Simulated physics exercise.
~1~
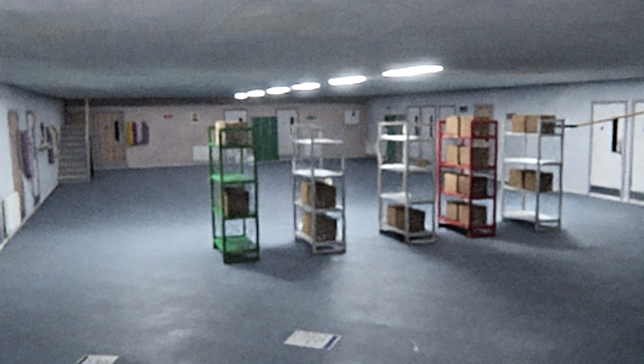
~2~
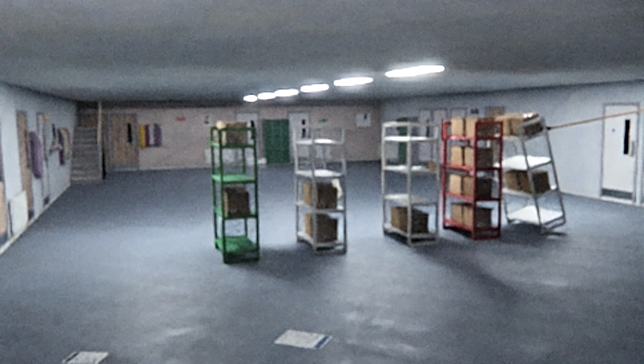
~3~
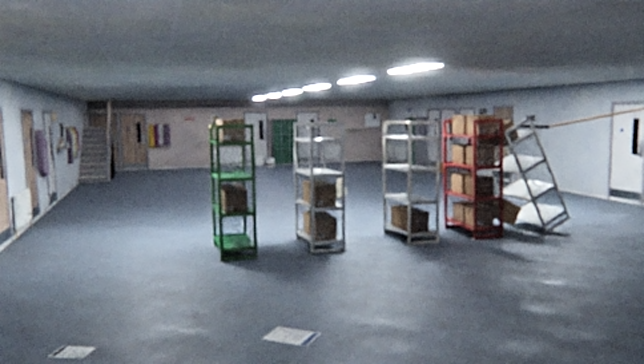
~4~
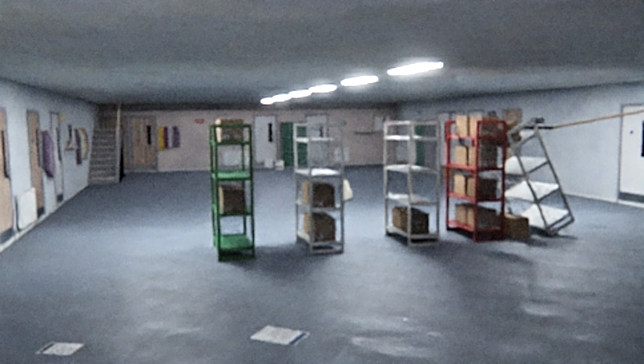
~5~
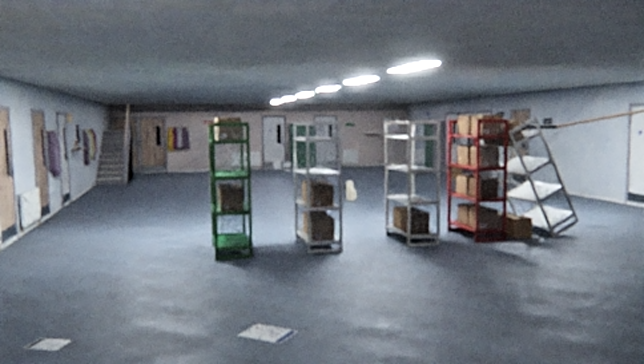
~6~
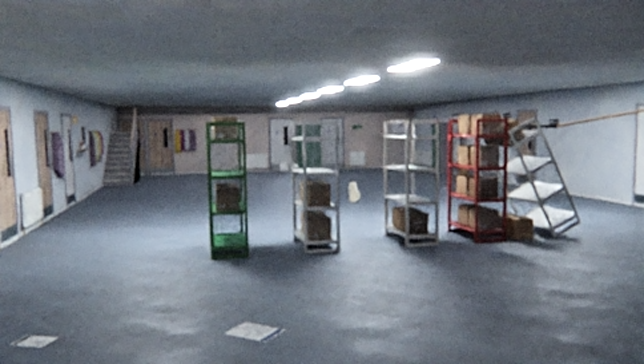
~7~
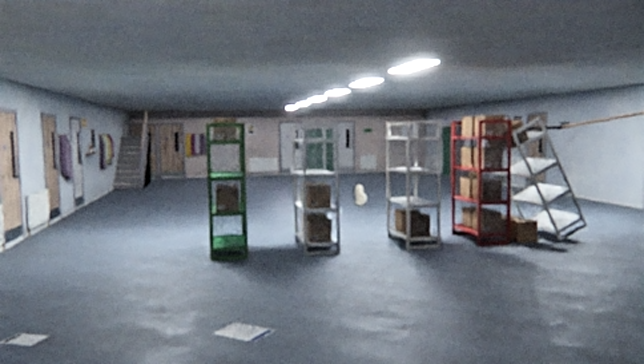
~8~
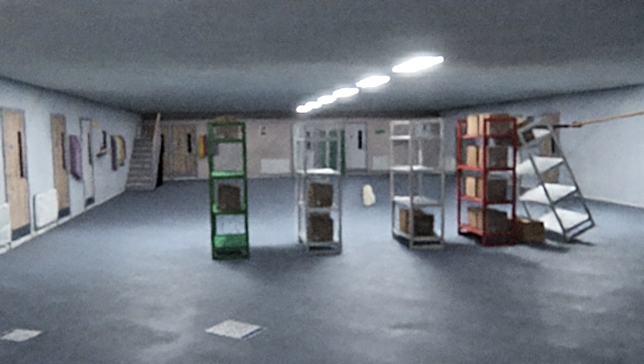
In a wide, low-ceilinged room, a pole pushed the rightmost of five shelving units to the left, spilling boxes as it tipped against the red one, where it stayed leaning while the other four remained standing.
